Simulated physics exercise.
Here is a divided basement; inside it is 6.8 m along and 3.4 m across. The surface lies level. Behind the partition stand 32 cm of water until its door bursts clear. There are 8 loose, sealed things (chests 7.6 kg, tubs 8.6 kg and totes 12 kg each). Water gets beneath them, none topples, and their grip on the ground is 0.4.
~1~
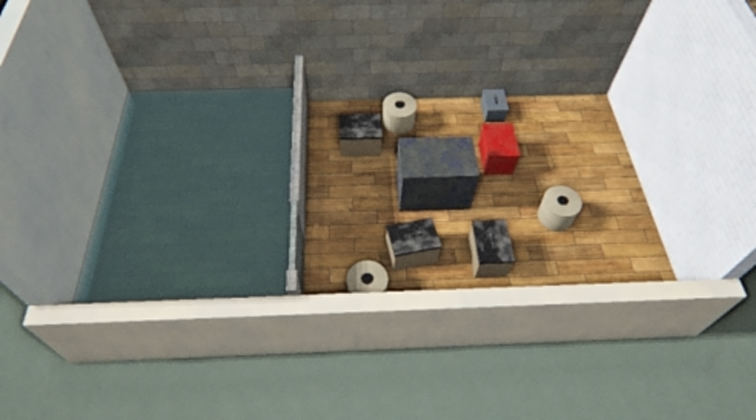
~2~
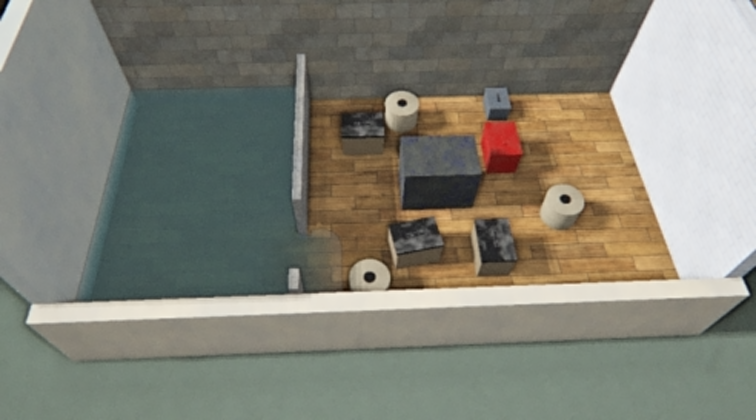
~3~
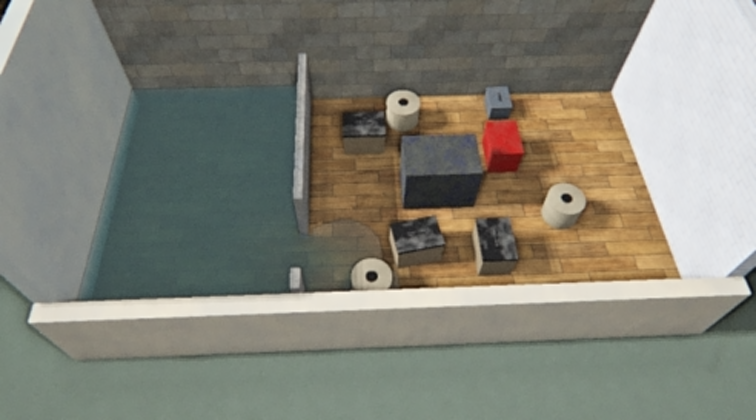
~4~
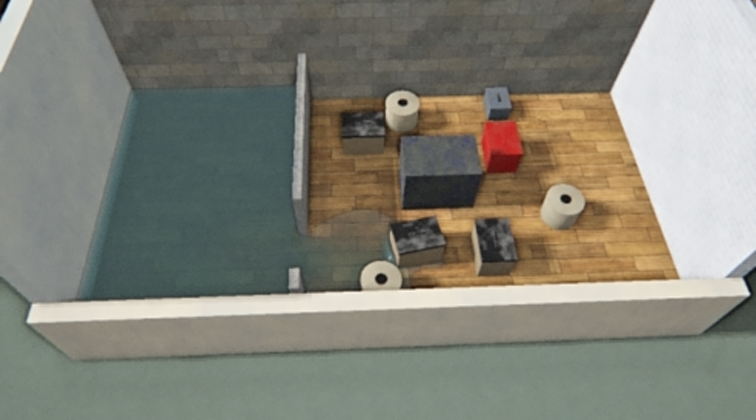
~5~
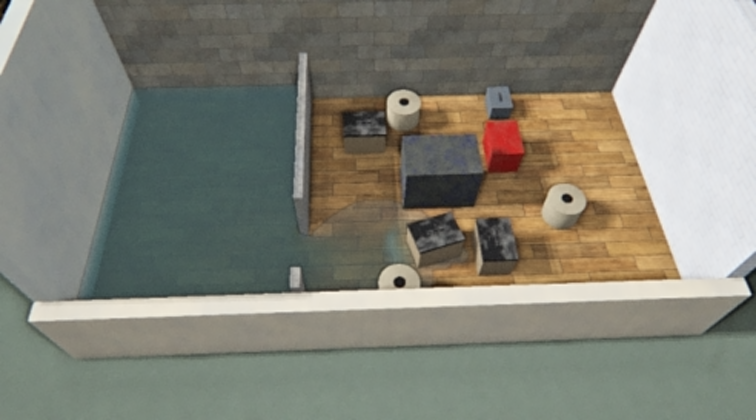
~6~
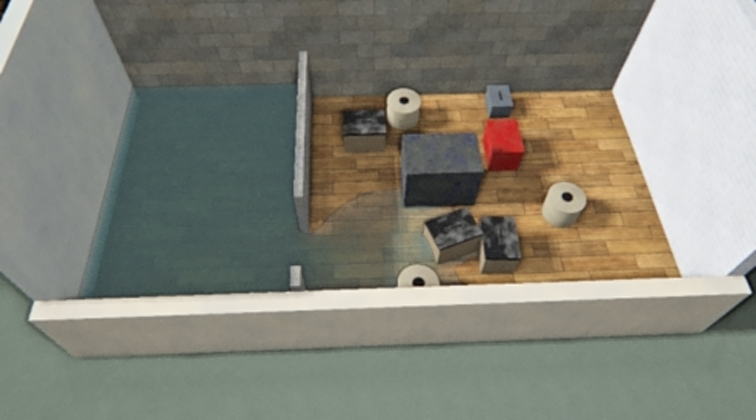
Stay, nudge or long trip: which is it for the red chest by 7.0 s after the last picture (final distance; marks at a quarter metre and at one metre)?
The red chest is nudged along.
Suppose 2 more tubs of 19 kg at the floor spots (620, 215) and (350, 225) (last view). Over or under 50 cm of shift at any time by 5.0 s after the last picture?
In turn: Past it, under.
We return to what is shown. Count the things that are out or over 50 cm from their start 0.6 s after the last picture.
2 of them.
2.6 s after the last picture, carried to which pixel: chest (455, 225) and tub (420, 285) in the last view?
Around (606, 137) and (674, 260).
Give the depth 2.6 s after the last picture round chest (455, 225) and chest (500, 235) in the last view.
About 3 and 13 cm.
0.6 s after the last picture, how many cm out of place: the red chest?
About 0 cm.
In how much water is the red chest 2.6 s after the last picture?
Roughly 1 cm.
Then, 0.6 s after the last picture the red chest is near (505, 136), 0.0 m from its start, aground; 2 afloat.
Then, 2.6 s after the last picture the red chest is near (505, 136), 0.0 m from its start, aground; 2 afloat.
Then, 4.6 s after the last picture the red chest is near (505, 136), 0.0 m from its start, aground; 4 afloat.
Then, 7.0 s after the last picture the red chest is near (498, 179), 0.7 m from its start, afloat; 6 afloat.
